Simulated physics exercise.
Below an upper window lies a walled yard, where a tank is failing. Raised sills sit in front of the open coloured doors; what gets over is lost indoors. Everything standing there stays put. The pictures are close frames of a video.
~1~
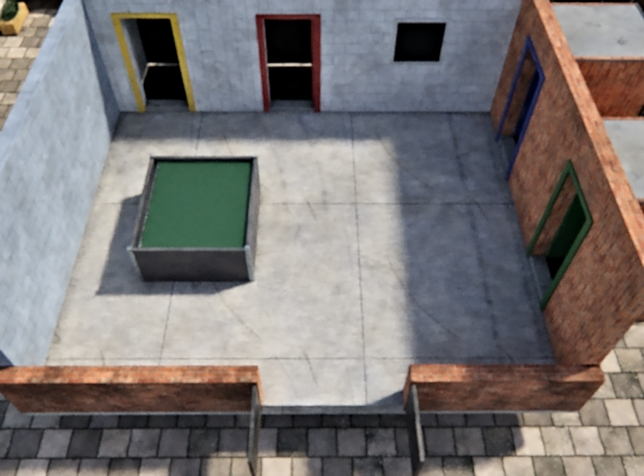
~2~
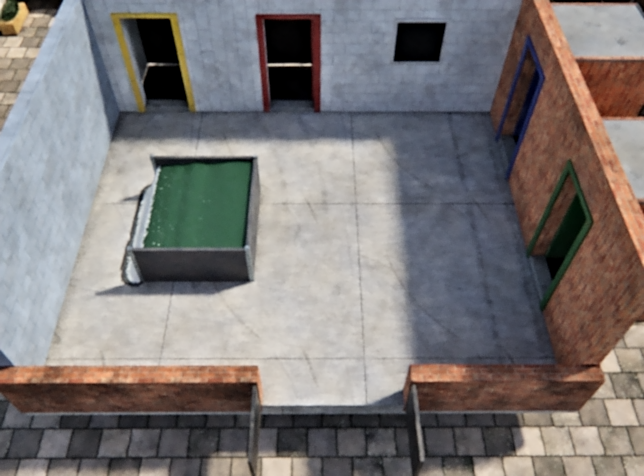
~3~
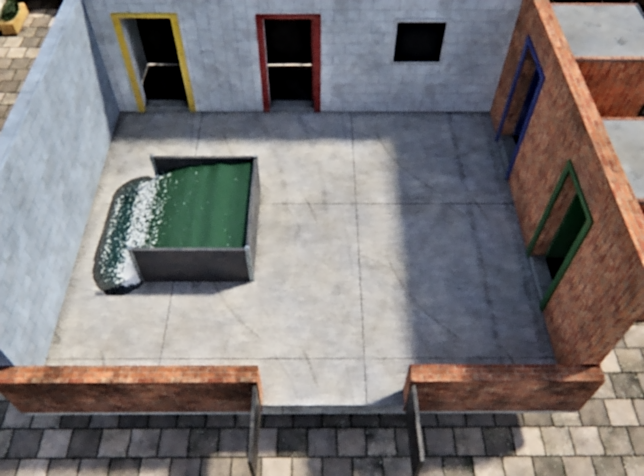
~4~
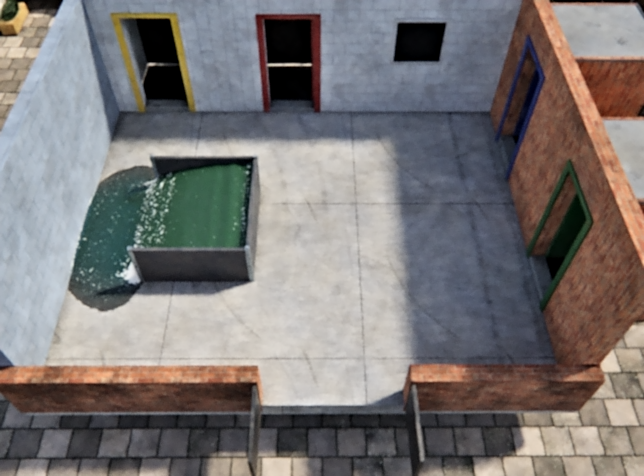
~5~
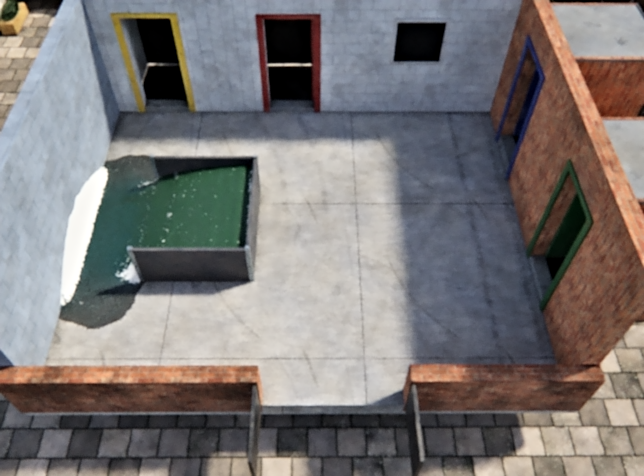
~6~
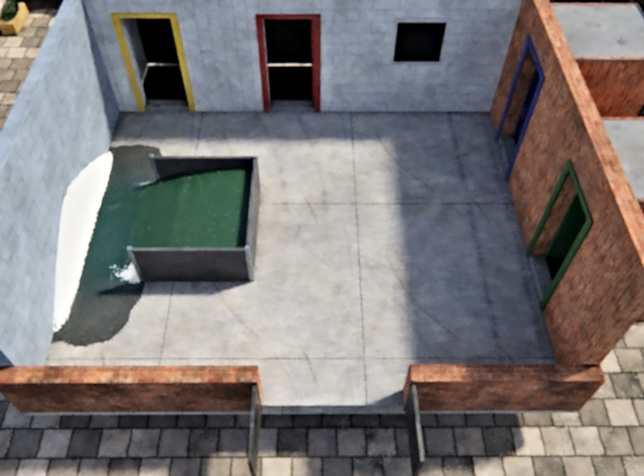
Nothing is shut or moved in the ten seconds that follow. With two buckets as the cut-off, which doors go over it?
In the end the blue door is going to stay inside the allowance; the red door is going to stay inside the allowance; the green door is going to stay inside the allowance; the yellow door is going to overshoot the allowance.
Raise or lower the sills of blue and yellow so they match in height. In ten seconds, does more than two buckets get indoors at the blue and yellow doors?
Pretty sure the blue door remains short while the yellow door crosses the line.
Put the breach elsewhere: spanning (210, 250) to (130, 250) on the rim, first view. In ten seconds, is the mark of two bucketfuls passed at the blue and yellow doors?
Outcome - blue door comes in lower, yellow door breaks the threshold.
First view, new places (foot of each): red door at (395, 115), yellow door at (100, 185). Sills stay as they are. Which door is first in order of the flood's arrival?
Go with the yellow-painted one.
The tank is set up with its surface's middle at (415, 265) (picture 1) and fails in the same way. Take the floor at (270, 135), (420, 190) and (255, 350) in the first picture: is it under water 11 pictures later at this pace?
Spared, spared, hit.
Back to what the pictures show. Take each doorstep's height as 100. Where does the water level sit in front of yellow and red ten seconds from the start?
Roughly 40 % and 30 %, respectively.
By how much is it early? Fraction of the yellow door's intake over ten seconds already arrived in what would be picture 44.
I'd say some 100 per cent.
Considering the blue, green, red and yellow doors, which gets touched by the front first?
First in line is the yellow one.
A moment on, water covers 15 % of the floor; the blue door not reached, the red door not reached, the green door not reached, the yellow door not reached.
Next, water covers 25 % of the floor; the blue door not reached, the red door not reached, the green door not reached, the yellow door over two buckets in.
Then, water covers 55 % of the floor; the blue door not reached, the red door wet at the sill, nothing in, the green door not reached, the yellow door far over two buckets in.
Later, water covers 95 % of the floor; the blue door wet at the sill, nothing in, the red door wet at the sill, nothing in, the green door wet at the sill, nothing in, the yellow door far over two buckets in.
In the end, water covers 95 % of the floor; the blue door wet at the sill, nothing in, the red door wet at the sill, nothing in, the green door under two buckets in, the yellow door far over two buckets in.
